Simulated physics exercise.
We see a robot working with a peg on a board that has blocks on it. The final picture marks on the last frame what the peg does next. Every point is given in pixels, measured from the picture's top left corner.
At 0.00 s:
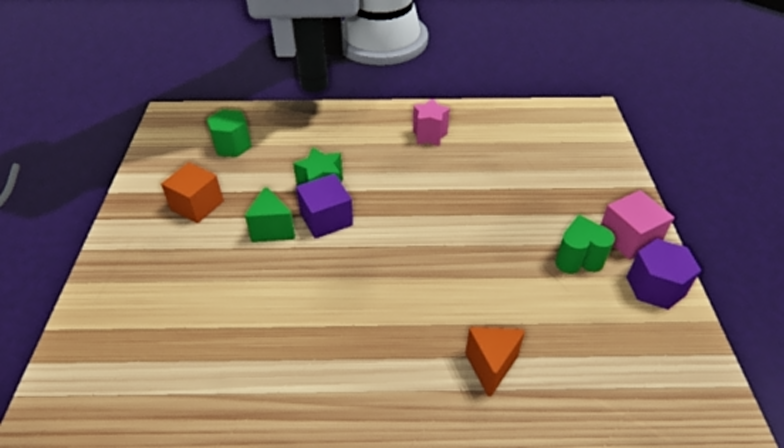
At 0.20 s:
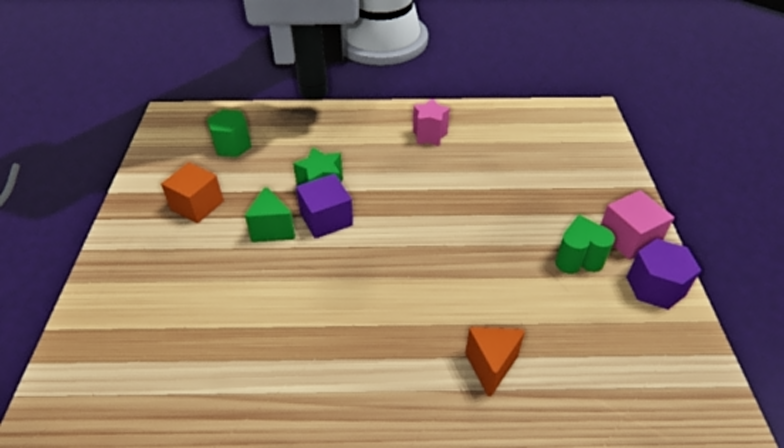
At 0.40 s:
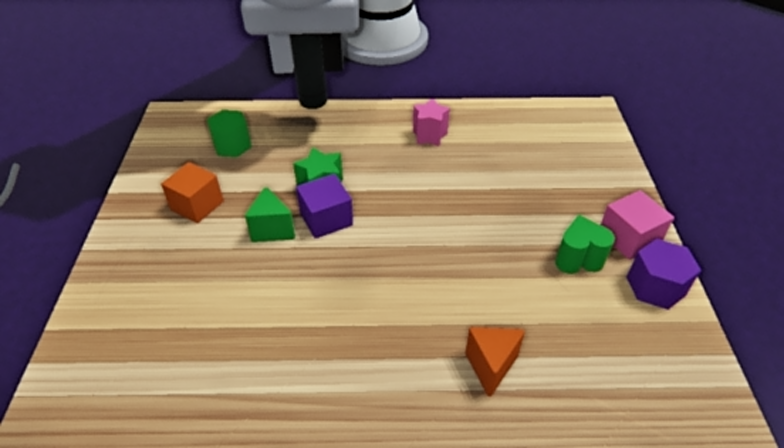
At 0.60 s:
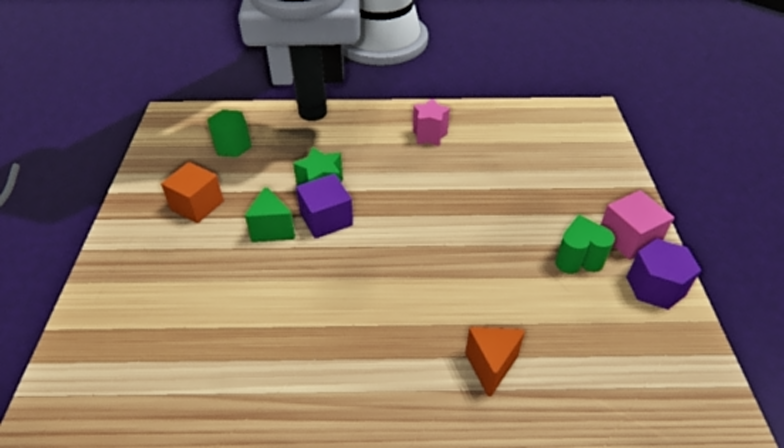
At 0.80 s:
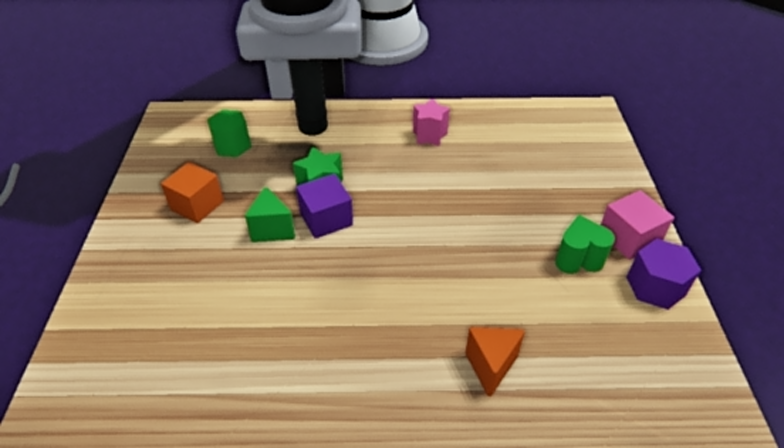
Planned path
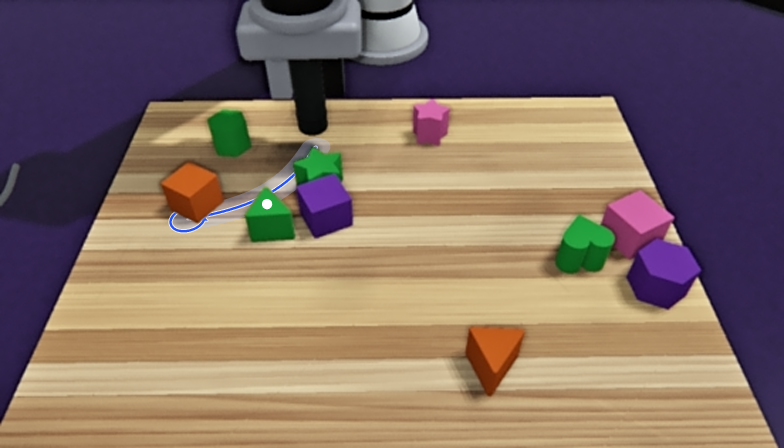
On a striped wooden board scattered with green, orange, purple and pink blocks, a robot's dark peg starts at the far edge and moves a short way toward the green star, while the blocks stay still.
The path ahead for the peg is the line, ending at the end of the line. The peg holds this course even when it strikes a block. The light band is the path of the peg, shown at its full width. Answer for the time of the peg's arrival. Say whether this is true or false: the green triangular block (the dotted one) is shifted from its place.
The claim does not hold.
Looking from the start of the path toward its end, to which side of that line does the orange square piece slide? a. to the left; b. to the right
b: To the right.
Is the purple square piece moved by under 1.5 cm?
Yes
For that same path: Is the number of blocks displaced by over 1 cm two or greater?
No - that is not the case.
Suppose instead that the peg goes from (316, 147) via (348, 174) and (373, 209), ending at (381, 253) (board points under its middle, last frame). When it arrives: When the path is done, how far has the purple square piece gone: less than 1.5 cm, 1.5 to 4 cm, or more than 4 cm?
The shift is from 1.5 to 4 cm.
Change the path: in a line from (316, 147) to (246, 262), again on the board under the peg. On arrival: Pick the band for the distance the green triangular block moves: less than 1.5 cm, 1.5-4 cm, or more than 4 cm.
I'd go with over 4 cm for this block.
Drawn move, from (316, 147) by way of (290, 179) and (245, 205) to (188, 219); the dot is on the green triangular block.
The first path, step by step. One third of the way, peg (286, 160); nothing pushed yet.
Two thirds of the way, peg (238, 186); nothing pushed yet.
At the end, peg (181, 199); orange square piece (152, 178), turned 20° clockwise; green triangular block still; purple square piece still.
